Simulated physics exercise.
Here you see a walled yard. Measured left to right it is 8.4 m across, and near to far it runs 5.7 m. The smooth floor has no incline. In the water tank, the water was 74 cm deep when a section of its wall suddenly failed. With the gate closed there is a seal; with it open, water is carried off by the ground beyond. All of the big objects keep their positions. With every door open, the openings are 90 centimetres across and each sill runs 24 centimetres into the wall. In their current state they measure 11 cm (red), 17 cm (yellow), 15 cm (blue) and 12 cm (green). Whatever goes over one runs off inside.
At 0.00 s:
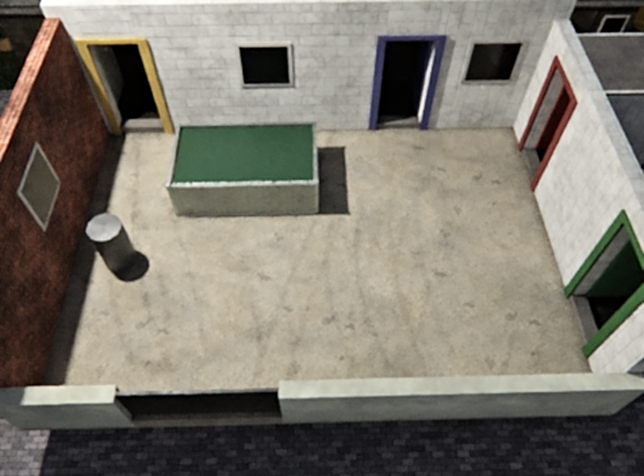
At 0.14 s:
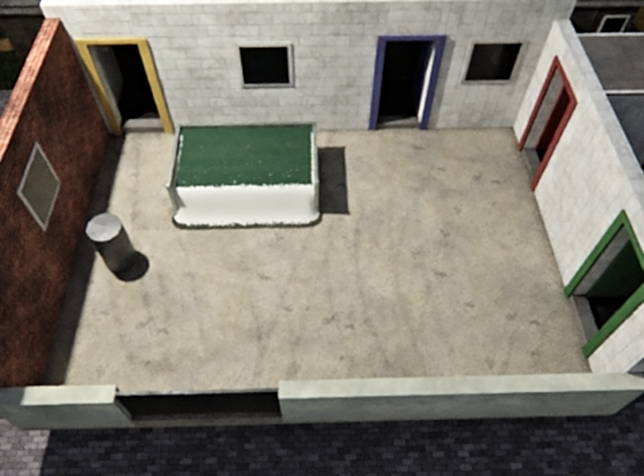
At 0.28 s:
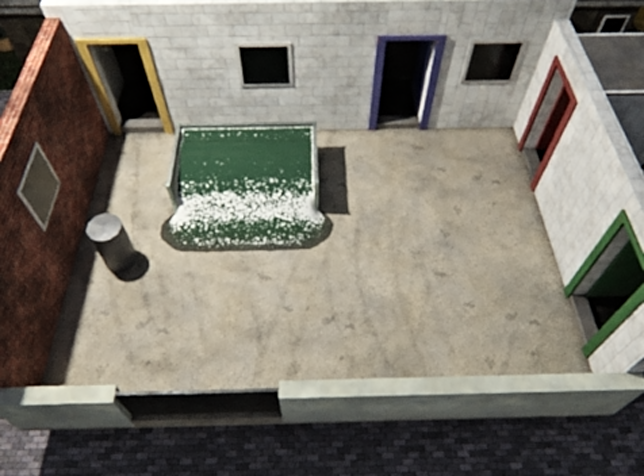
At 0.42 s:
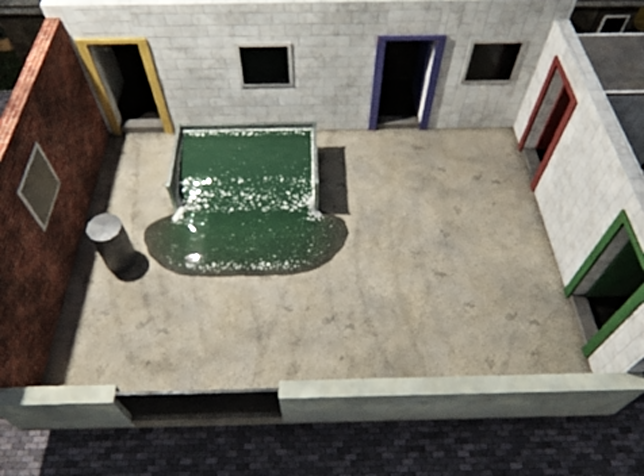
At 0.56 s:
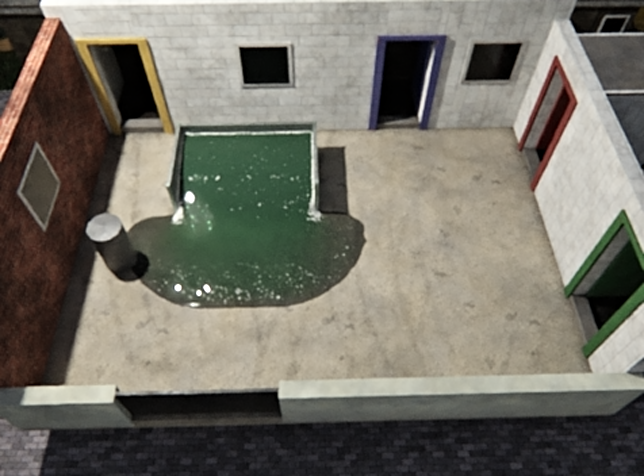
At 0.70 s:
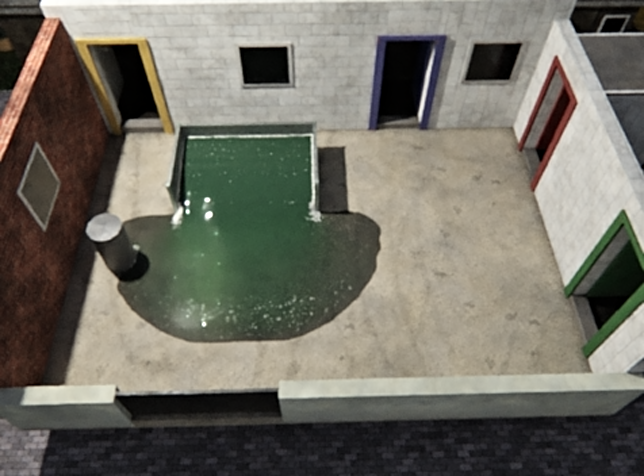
Green water pours from the front of a tank and spreads across the yard floor.
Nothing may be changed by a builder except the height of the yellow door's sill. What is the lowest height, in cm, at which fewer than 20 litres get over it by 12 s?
10.5 cm.
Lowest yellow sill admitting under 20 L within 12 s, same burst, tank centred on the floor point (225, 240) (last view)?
New minimum height: Approx. 15 cm.
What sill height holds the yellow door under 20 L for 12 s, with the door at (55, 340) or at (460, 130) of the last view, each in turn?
Roughly 16 cm for the first and 8.0 cm for the second.
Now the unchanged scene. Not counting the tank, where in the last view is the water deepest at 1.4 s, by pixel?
Near pixel (232, 402).
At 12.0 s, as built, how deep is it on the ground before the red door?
The depth there is around 9.5 cm.
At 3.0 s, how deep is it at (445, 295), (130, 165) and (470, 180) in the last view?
Roughly 1, then 0, then 0 cm.
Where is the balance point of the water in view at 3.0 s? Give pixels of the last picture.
I'd say around (249, 315).
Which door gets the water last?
Final door: Blue.
After 1.4 s water covers 40 % of the floor, deepest (41 cm) near (232, 402); it has not reached the yellow door.
After 3.0 s water covers 50 % of the floor, deepest (34 cm) near (36, 407); it has not reached the yellow door.
After 12.0 s water covers 100 % of the floor, deepest (11 cm) near (536, 213); 5 cm at the yellow door, 1 litre in over its 17 cm sill.
At the yellow door as built, the water arrived by 4.6 s and peaked near 18 cm at 5.0 s.
With a sill of 9 cm, 38 litres would have come in within the 12 s; with 12 cm, 12 litres. So under 20 litres takes about 10.5 cm.
